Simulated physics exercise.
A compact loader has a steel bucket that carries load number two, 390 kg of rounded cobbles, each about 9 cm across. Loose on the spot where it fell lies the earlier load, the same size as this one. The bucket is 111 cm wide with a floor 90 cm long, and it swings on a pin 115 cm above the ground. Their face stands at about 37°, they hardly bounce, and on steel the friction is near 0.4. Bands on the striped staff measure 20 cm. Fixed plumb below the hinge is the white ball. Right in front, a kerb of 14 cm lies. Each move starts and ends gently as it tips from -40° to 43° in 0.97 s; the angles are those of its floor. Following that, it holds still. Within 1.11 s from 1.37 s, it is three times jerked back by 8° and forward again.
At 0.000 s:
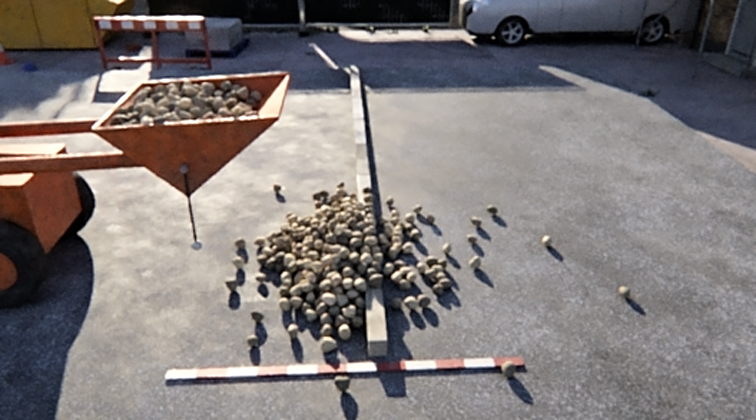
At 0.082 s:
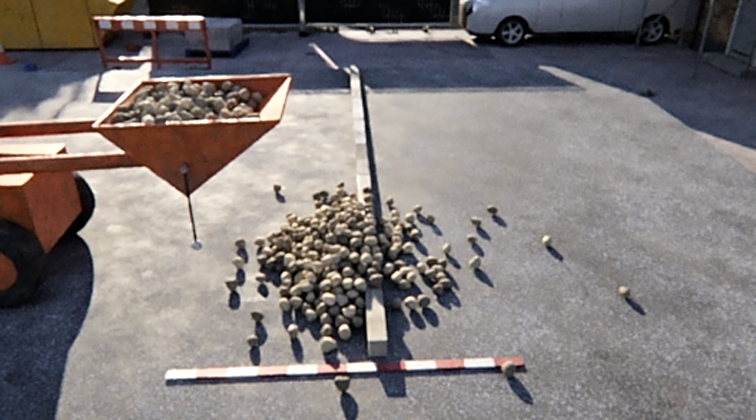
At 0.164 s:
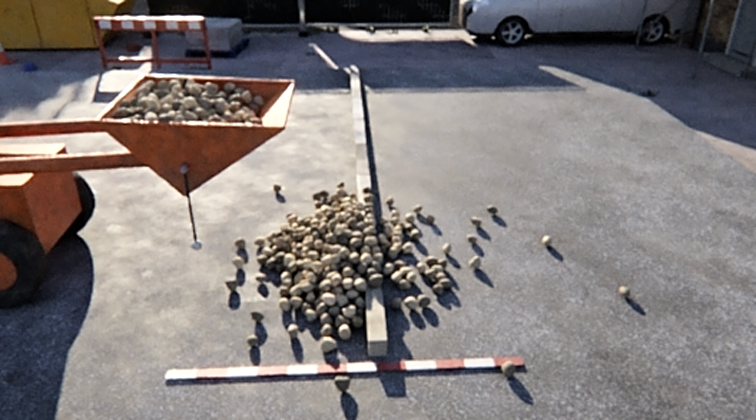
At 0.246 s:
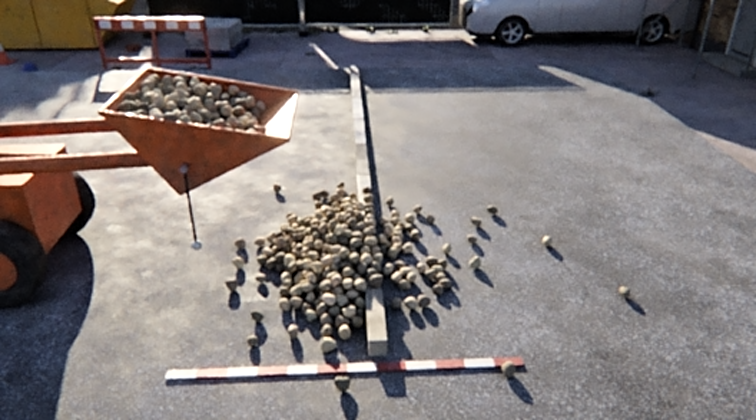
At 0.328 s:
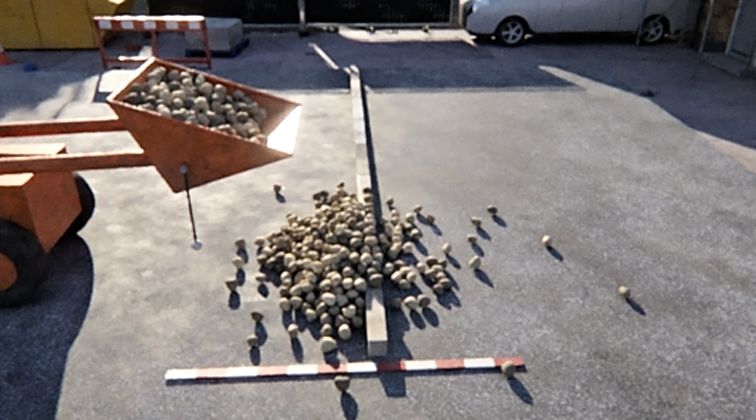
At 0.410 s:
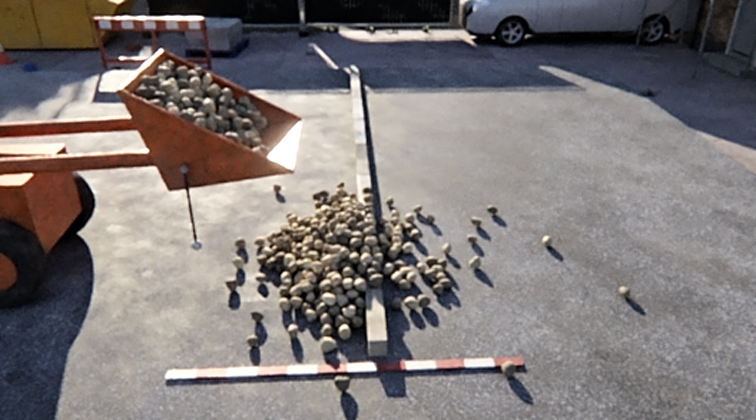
At first, an orange loader's bucket full of round stones sits almost still beside a loose pile of similar stones lying around a long kerb, behind a red-and-white staff. Then the bucket slowly tilts, its rear edge rising and its front lip lowering to the right, while the pile stays unchanged.
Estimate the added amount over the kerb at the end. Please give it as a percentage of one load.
Roughly 7 per cent of a load.
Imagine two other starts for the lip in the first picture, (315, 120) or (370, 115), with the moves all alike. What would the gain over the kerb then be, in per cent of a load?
The first would add around 30 per cent, the second around 85 per cent.
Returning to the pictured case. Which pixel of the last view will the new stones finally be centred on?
I'd put their centre close to (302, 245).
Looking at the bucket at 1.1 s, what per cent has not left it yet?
Around 55 per cent of the load is still inside.
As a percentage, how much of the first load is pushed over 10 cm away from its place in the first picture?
I'd put it at about 15 per cent.
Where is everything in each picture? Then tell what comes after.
In the first frame, lip at (279, 118), floor tilted -40°, highest stones at (183, 94). The earlier load is highest near (346, 228), 28 cm above ground level, 87 % on this side of the kerb, 13 % over the kerb.
In the second frame, the bucket is at -38°, its lip at (280, 121); the top of the load is at (178, 95); the stones move at 0.2 m/s on average.
In the third frame, the bucket is at -34°, its lip at (284, 129); the top of the load is at (161, 93); the stones move at 0.3 m/s on average.
In the fourth frame, the bucket is at -27°, its lip at (289, 140); the top of the load is at (159, 87); the stones move at 0.4 m/s on average.
In the fifth frame, lip at (292, 155), floor tilted -18°, highest stones at (165, 81); the stones move at 0.5 m/s on average.
In the sixth frame, lip at (293, 172), floor tilted -8°, highest stones at (168, 76); the stones move at 0.6 m/s on average.
After 0.7 s the floor is at 30°; in per cent of one load, 100 in the bucket, 87 on this side of the kerb, 13 over the kerb; the foremost stones are at (504, 256).
After 1.1 s the floor is at 43°; in per cent of one load, 56 in the bucket, 131 on this side of the kerb, 13 over the kerb; the foremost stones are at (504, 256).
After 2.9 s the floor is at 43°; in per cent of one load, 0 in the bucket, 181 on this side of the kerb, 19 over the kerb; the foremost stones are at (510, 244).
After 5.7 s the floor is at 43°; in per cent of one load, 0 in the bucket, 181 on this side of the kerb, 19 over the kerb; the foremost stones are at (510, 244). Net gain over the kerb, 7.
